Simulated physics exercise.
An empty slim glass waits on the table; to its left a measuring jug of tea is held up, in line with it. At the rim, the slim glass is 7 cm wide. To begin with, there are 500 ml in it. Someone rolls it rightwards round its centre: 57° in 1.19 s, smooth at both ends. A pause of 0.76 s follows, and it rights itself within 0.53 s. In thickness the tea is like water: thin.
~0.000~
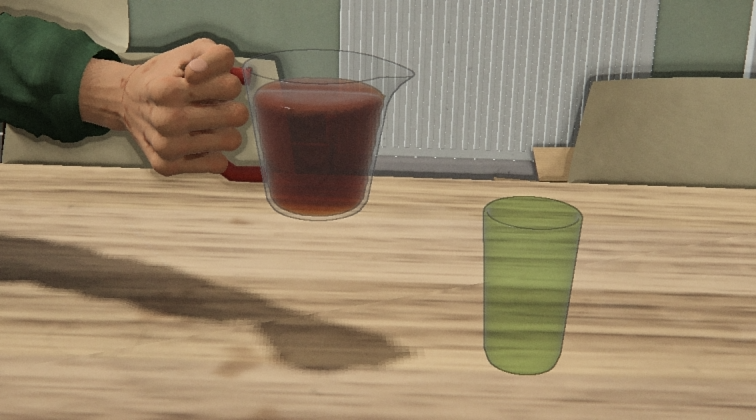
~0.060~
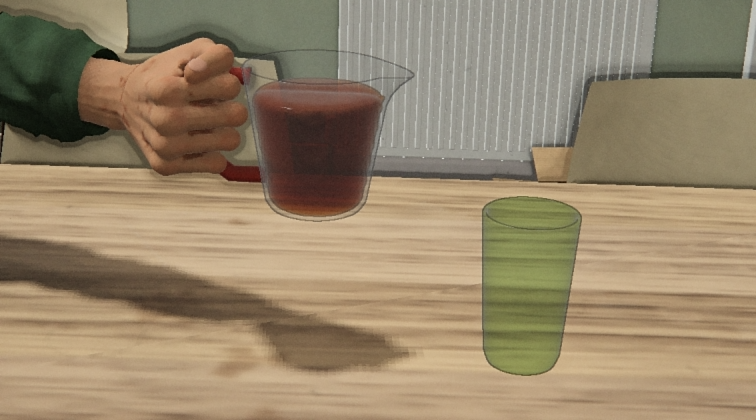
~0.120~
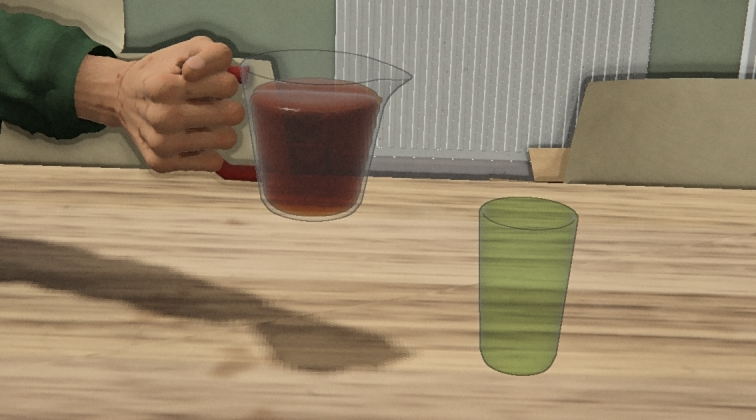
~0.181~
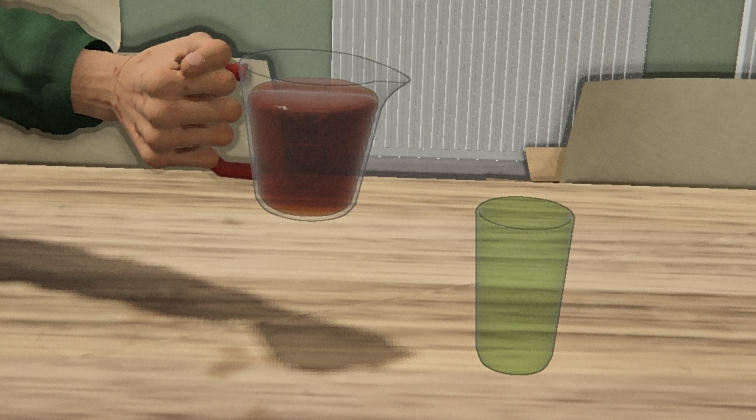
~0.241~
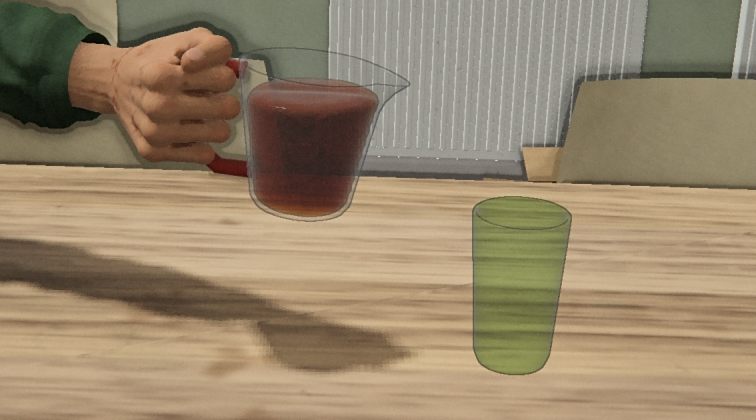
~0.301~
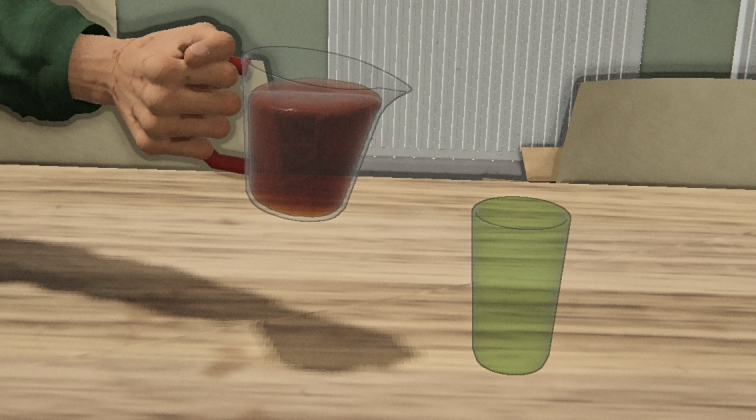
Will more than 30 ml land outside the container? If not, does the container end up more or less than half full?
Yes, over 30 ml goes outside.
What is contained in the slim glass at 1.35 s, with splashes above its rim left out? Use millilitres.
Around 0 ml.
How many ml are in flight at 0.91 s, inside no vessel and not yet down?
Estimate: Close to 70 ml.
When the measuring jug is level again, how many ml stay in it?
170 ml, roughly.
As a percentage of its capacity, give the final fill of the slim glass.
Roughly 0 %.
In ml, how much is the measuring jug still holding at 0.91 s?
Contents remaining: Around 410 ml.
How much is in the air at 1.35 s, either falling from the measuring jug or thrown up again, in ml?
Volume in flight: Around 50 ml.
Then, 0.91 s in, the tilt is 49° and the slim glass has 0 ml, the measuring jug 410 ml, and 30 ml is on the table.
Then, 1.35 s in, the tilt is 57° and the slim glass has 0 ml, the measuring jug 255 ml, and 200 ml is on the table.
Then, 1.82 s in, the tilt is 57° and the slim glass has 0 ml, the measuring jug 195 ml, and 295 ml is on the table.
Then, 2.32 s in, the tilt is 12° and the slim glass has 0 ml, the measuring jug 175 ml, and 330 ml is on the table.
Finally, the slim glass has 0 ml, the measuring jug 175 ml, and 330 ml is on the table.
